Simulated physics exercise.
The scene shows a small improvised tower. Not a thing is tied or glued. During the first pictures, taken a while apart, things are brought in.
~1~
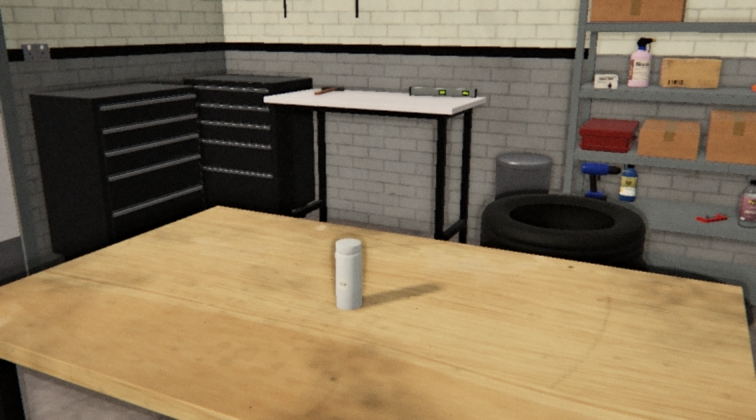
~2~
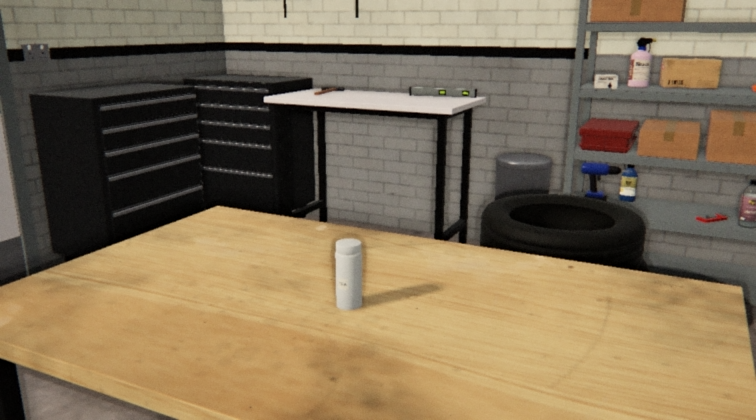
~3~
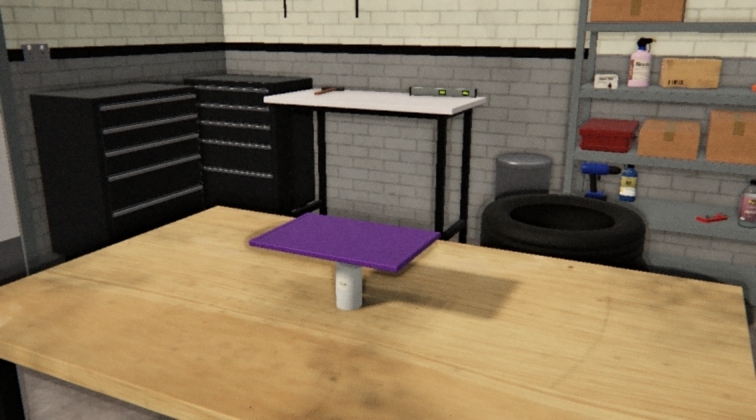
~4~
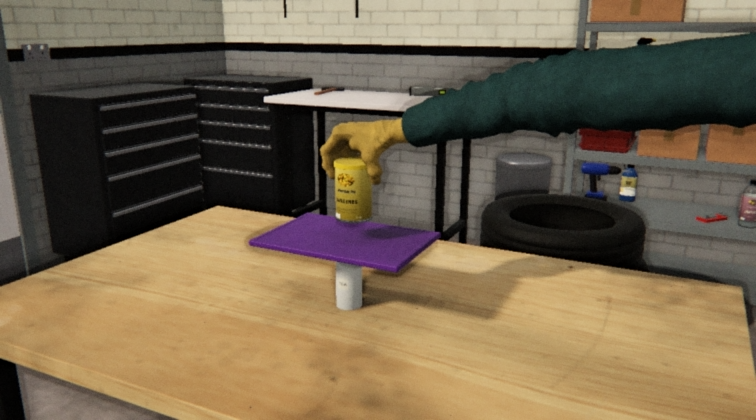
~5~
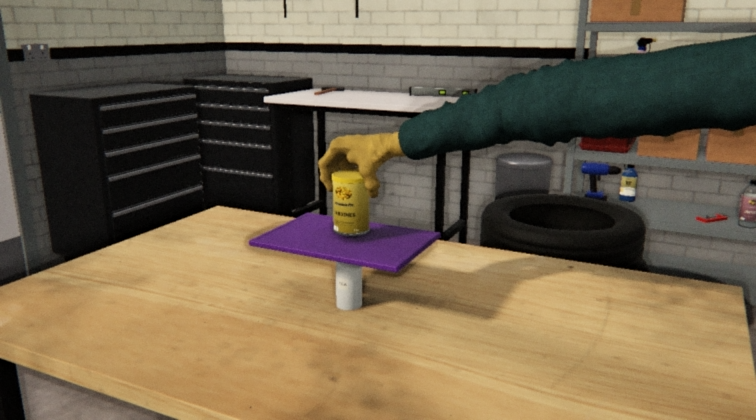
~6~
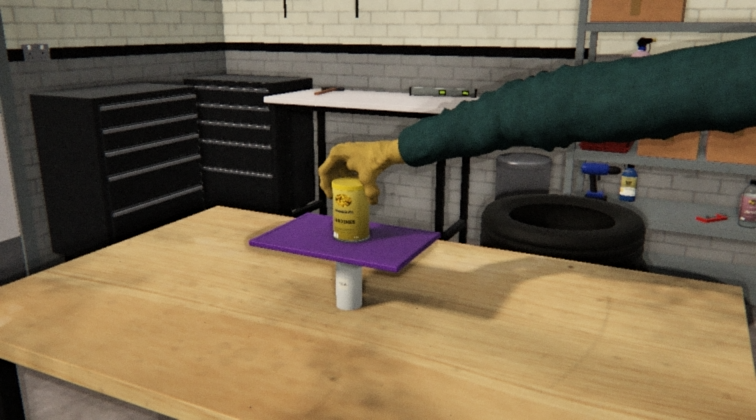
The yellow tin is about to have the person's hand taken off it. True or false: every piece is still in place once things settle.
True.
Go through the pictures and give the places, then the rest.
In the first picture, the last thing is not in view yet.
In the second picture, the last thing is not in view yet.
In the third picture, the last thing is not in view yet; purple lid (347, 239).
The fourth picture shows on its way; yellow tin (354, 190); purple lid (347, 239).
The fifth picture shows on its way; yellow tin (351, 202); purple lid (347, 239).
The sixth picture shows in place under the hand; yellow tin (351, 210); purple lid (347, 239).
Then, 0.80 s on from there, no change.
Then, 1.70 s on from there, yellow tin resting near (351, 210).
In the end, all 3 unmoved. At the end, from the last picture's camera, yellow tin near (351, 210). The stack stays up.
